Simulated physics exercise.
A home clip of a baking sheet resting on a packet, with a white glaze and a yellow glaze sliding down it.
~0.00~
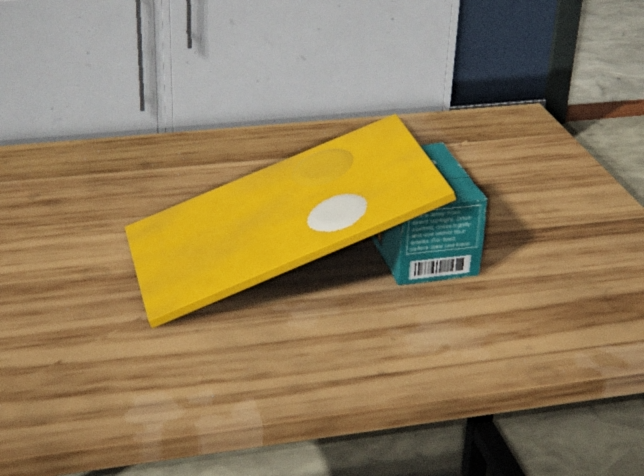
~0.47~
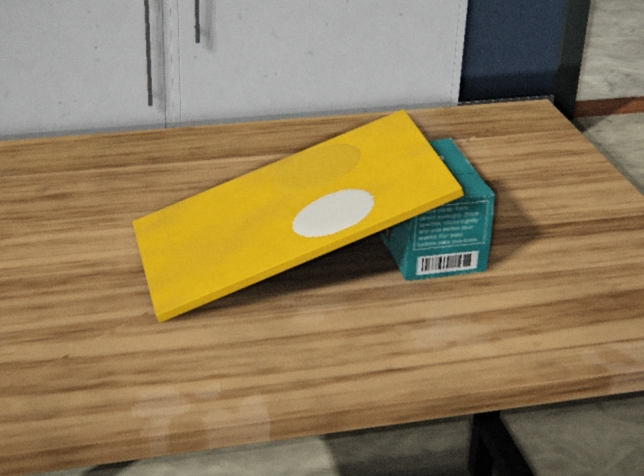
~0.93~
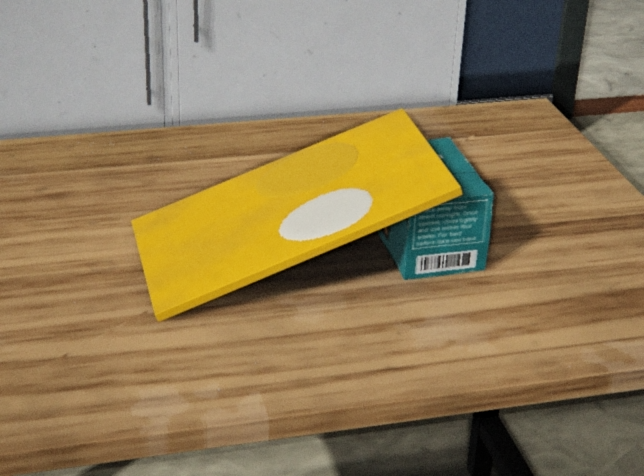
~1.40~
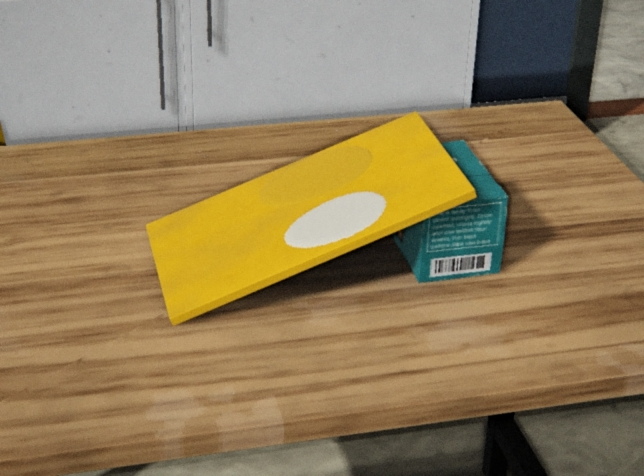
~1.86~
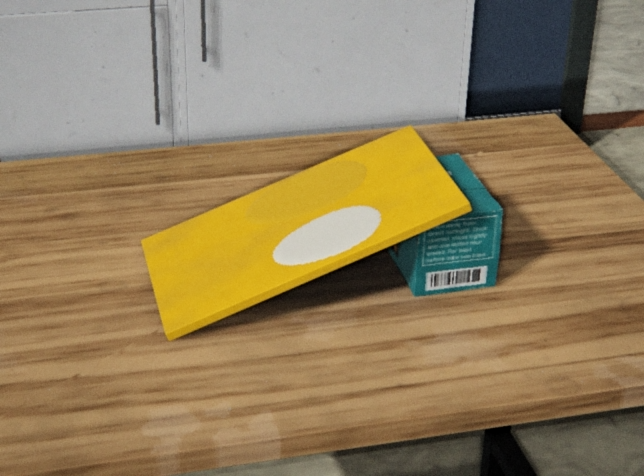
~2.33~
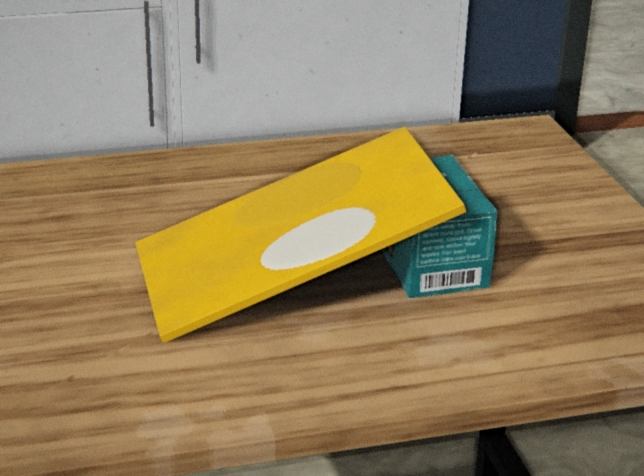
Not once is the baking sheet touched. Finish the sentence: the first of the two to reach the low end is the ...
... back one.
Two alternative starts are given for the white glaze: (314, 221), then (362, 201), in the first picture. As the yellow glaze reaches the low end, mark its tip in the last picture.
Try one: About (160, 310); try two: About (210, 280).
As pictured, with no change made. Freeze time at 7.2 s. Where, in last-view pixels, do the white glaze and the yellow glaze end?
First at (224, 278), second at (187, 242).
Around 7.2 s, the white glaze is three quarters of the way down; the yellow glaze is three quarters of the way down.
Around 11.4 s, the white glaze is three quarters of the way down; the yellow glaze is close to the edge.
Around 14.6 s, the white glaze is close to the edge; the yellow glaze is at the low edge.
